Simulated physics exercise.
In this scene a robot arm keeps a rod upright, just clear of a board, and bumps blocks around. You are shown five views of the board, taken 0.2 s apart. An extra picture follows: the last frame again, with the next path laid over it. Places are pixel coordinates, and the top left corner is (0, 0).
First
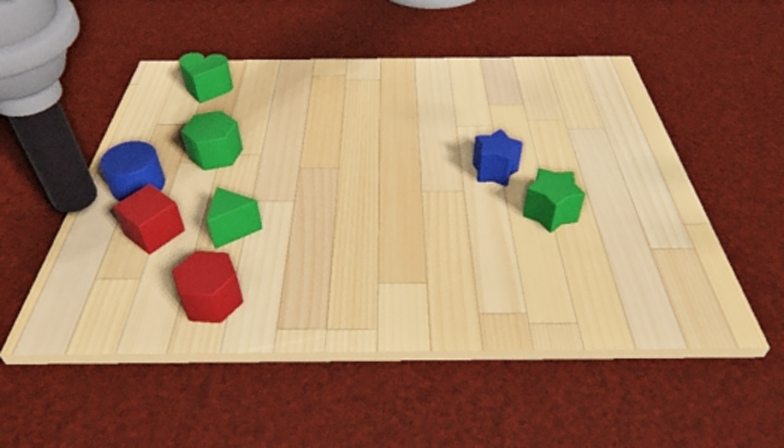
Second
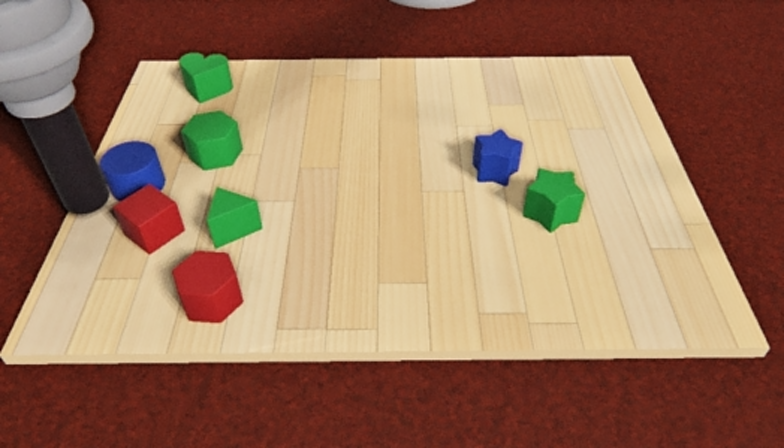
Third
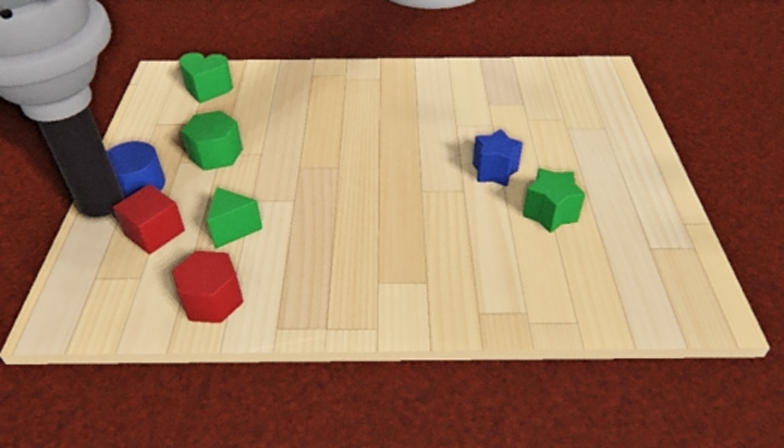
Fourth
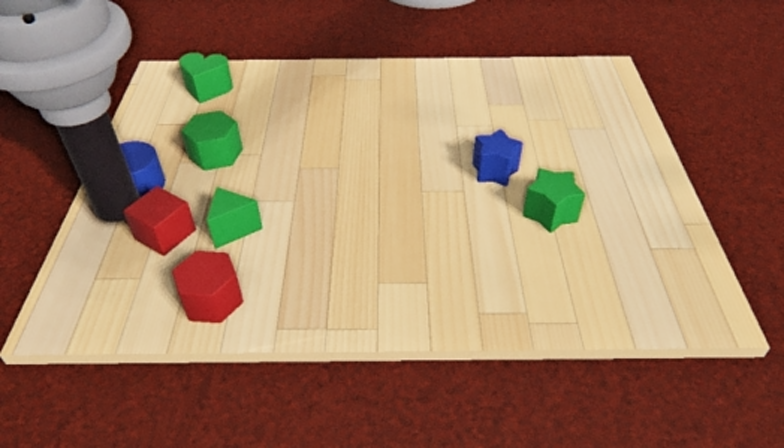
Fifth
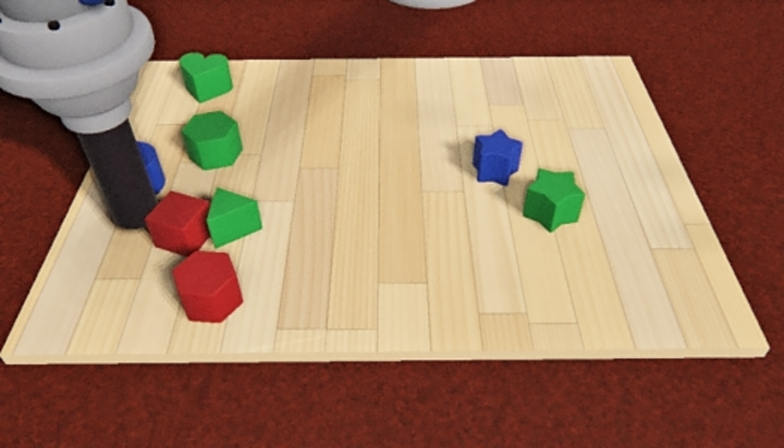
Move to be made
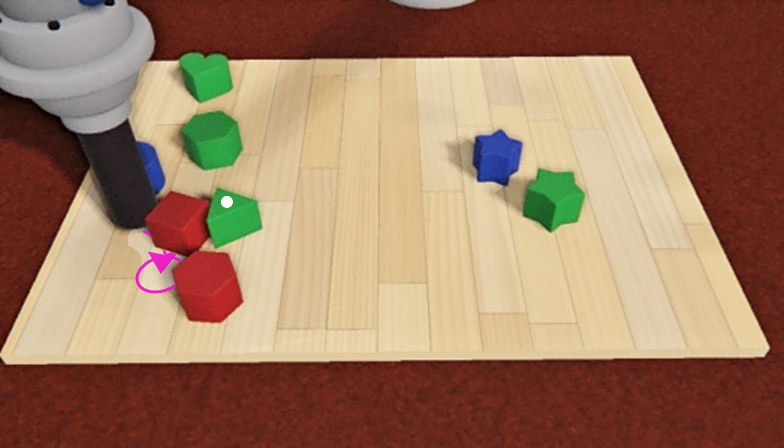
On a pale wooden board with eight coloured blocks, a robot arm's dark rod moved in from the left beside the blue block and pushed the red square block a little rightward, toward the green triangle.
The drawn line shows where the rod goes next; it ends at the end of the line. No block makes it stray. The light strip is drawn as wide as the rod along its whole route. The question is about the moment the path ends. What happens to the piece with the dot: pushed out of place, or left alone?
Displaced, by a centimetre or more.
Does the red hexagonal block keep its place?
That would be a yes.
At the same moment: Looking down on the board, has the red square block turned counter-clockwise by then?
My answer is yes.
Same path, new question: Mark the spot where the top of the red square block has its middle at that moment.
I'd guess (203, 221).
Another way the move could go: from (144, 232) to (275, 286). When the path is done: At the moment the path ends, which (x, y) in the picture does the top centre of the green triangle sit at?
It sits at (291, 191).
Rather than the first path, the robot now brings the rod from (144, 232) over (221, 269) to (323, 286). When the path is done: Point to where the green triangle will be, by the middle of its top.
The middle of the upper face of the green triangle will lie at about (291, 189) in the picture.
Drawn move, from (144, 232) by way of (159, 241) and (165, 256) to (161, 274); the dot is on the green triangle.
The first path, step by step. Halfway along, rod at (158, 233); red square block at (201, 217), turned 30° anticlockwise; green triangle at (241, 200).
At the end, rod at (155, 258); red square block at (203, 221), turned 40° anticlockwise; red hexagonal block still; green triangle at (242, 200), turned 15° anticlockwise.
